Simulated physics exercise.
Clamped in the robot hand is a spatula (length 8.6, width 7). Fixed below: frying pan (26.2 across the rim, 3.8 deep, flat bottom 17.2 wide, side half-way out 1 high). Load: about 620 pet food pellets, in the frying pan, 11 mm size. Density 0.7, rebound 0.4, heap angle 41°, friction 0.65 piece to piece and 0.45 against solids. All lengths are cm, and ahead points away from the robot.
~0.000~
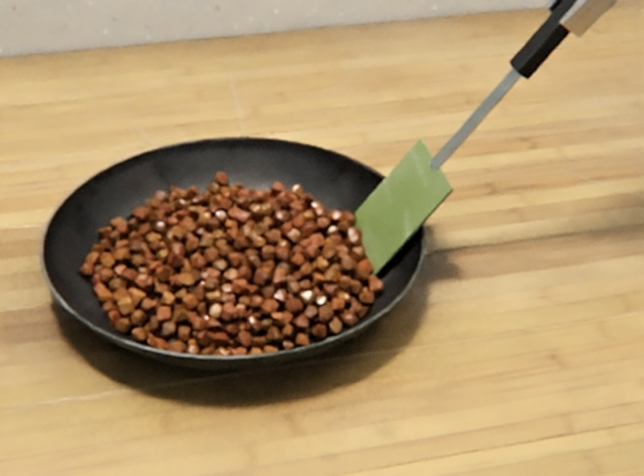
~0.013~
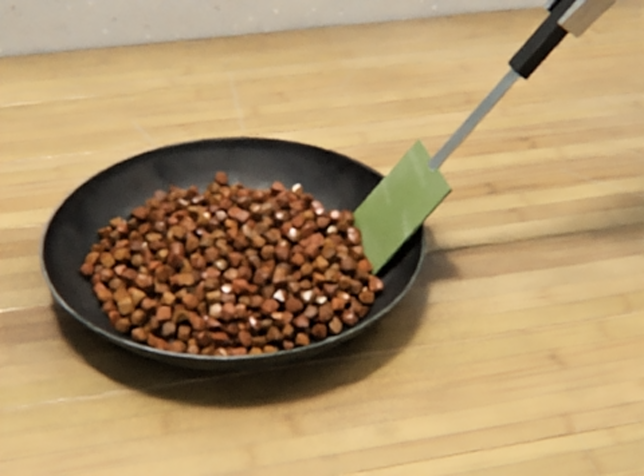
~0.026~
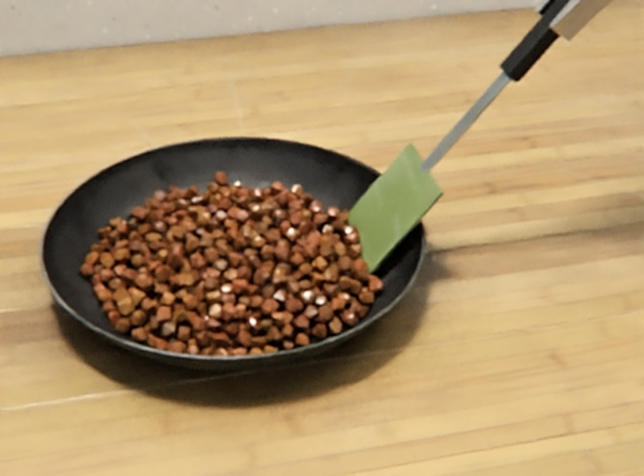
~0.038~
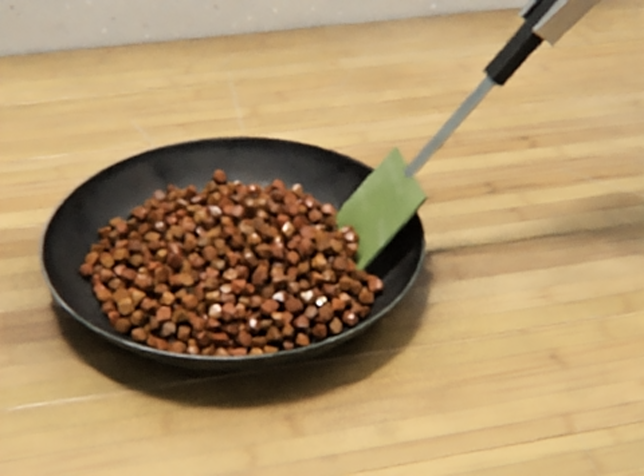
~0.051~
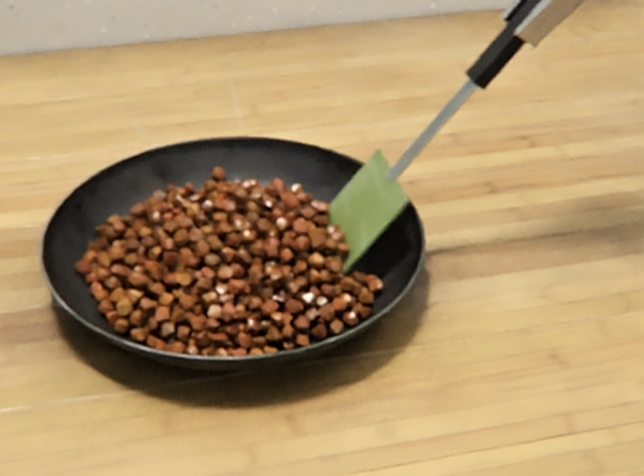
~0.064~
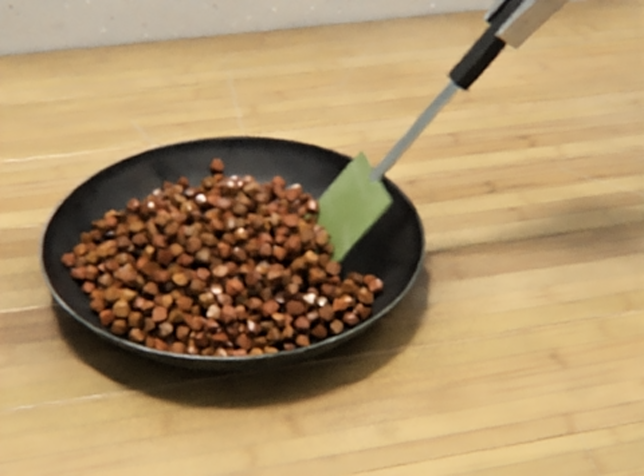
In a black frying pan, a green spatula pushes brown pellets slightly to the left.
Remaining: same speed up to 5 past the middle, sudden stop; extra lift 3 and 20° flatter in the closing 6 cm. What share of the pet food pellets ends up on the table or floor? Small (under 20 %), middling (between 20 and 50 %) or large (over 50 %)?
A small share, under 20 %, ends on the table or floor.
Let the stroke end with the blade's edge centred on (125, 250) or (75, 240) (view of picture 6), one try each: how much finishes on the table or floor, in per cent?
Some 20 and 35 per cent.
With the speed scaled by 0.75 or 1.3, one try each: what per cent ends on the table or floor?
About 5 and 15 per cent.
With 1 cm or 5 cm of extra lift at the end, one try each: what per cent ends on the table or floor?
Some 5 and 10 per cent.
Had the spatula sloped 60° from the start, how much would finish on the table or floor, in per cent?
In that case some 10 per cent.
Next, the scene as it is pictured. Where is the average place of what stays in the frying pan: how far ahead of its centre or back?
About 4.5 cm ahead.
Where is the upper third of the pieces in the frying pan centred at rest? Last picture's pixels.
At about (108, 254).
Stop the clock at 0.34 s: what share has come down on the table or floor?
Some 5 per cent.
After 0.10 s, sloping 51°, highest piece 6 above the table; 625 in the frying pan.
After 0.13 s, sloping 43°, highest piece 6 above the table; 624 in the frying pan, 1 on the blade or in flight.
After 0.34 s, sloping 31°, highest piece 6 above the table; 596 in the frying pan, 23 on the table or floor, 6 on the blade or in flight.
After 1.39 s, sloping 31°, highest piece 6 above the table; 594 in the frying pan, 31 on the table or floor.
In the end, 594 in the frying pan, 31 on the table or floor. That is 5 % on the table or floor.
